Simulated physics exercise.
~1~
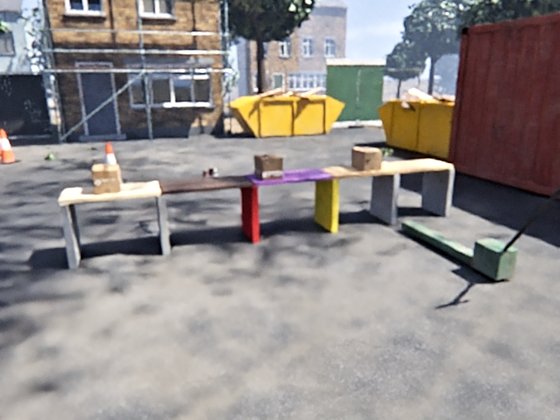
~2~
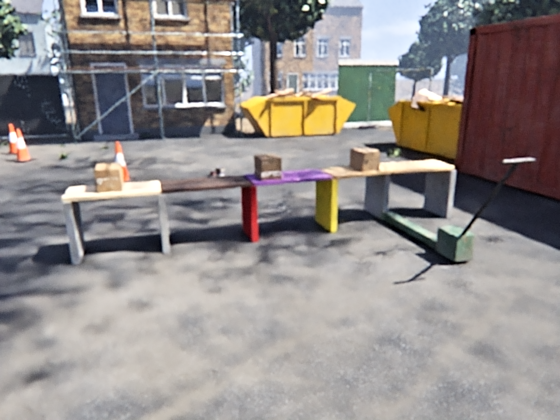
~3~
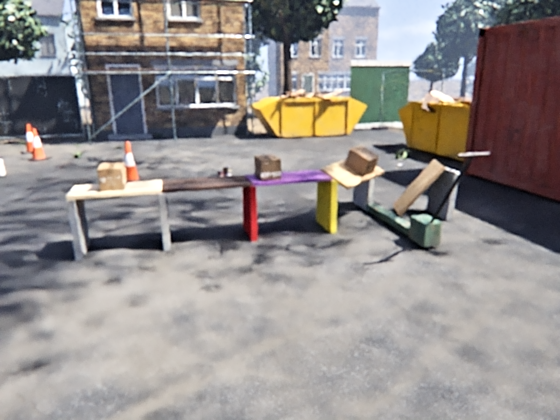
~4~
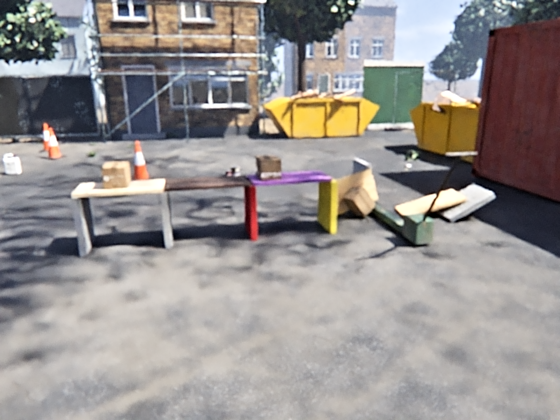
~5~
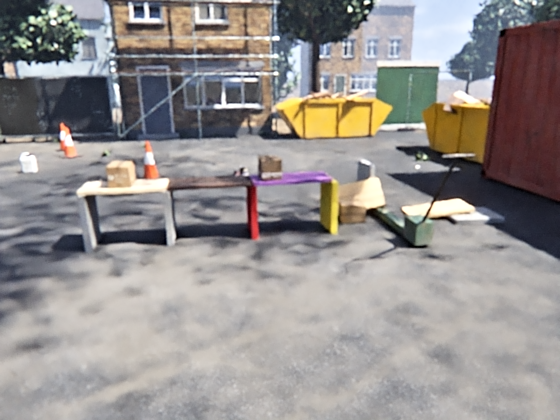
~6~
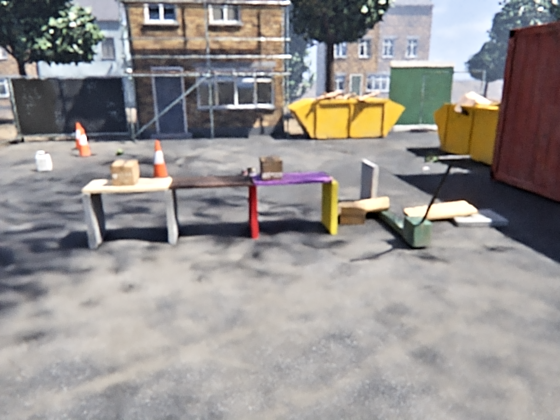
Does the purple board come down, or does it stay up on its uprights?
The purple board stays up, still resting on the red and yellow uprights after the right end of the row has fallen.
The clip opens on a row of loose boards laid end to end on upright blocks in a paved yard, with small boxes on top and a green jack low at the right. The jack slides in toward the right end of the row, and the view drifts slightly. An upright there tips over, and the boards at that end drop and tilt, taking a box down with them. The pieces settle flat on the ground around the jack. The purple board stays level on its red and yellow uprights, and the left part of the row still stands.
